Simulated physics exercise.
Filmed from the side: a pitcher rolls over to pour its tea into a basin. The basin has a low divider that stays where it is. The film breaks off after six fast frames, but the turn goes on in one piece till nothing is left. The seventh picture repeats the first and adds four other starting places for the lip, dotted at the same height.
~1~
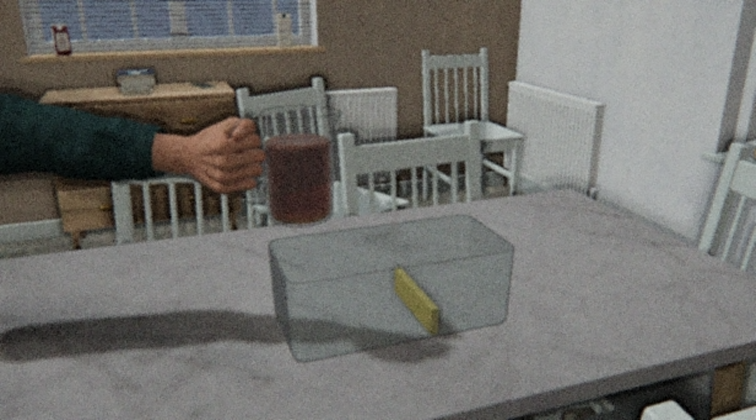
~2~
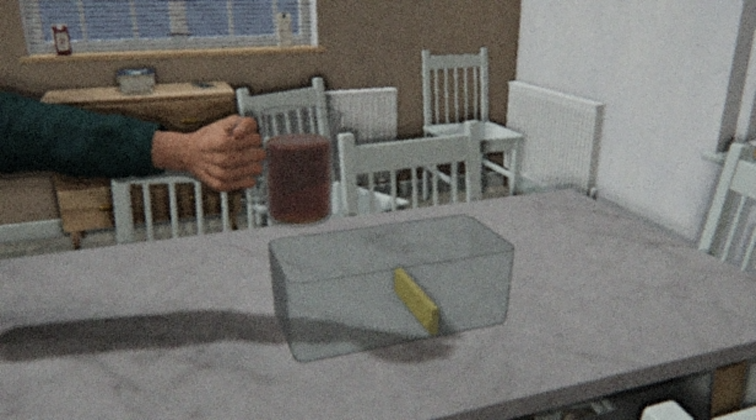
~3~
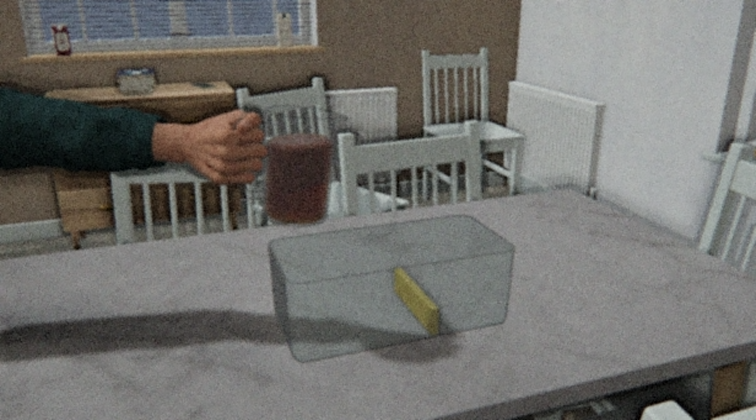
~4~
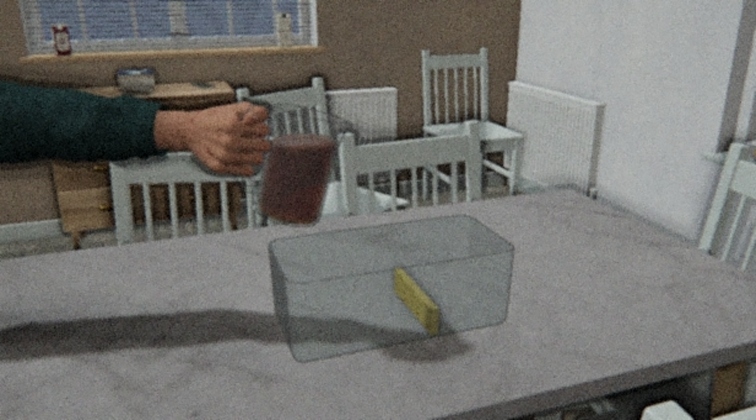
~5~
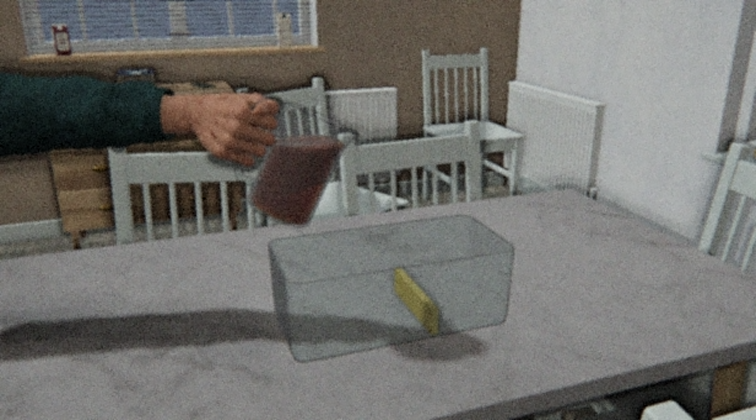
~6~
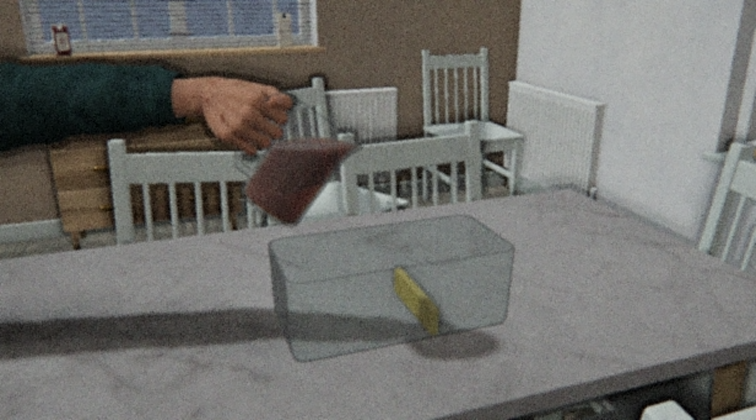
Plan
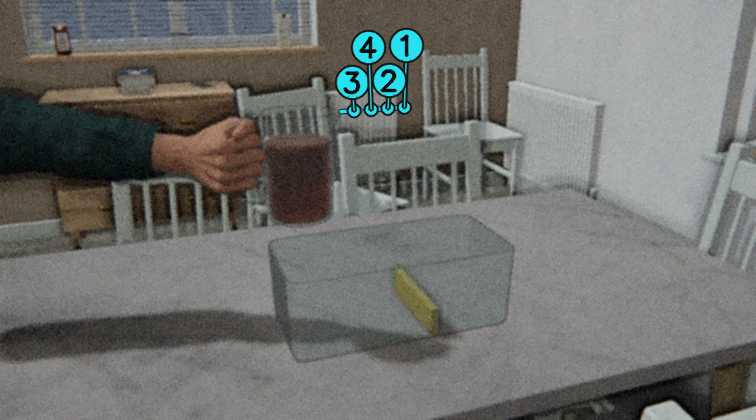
In a dining room, a hand tilting a pitcher of dark tea rightward above a clear basin holding a yellow strip.
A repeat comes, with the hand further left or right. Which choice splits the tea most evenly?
3.
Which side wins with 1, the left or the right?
The right one.
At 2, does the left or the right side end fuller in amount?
The right one.
In cyan, 1 at (404, 107); 2 at (387, 108); 3 at (354, 110); 4 at (371, 109).
With 1, about 10 % ends left of the wall and 87 % right of it; 3 % is lost outside.
With 2, about 4 % ends left of the wall and 95 % right of it.
With 3, about 45 % ends left of the wall and 54 % right of it.
With 4, about 8 % ends left of the wall and 92 % right of it.
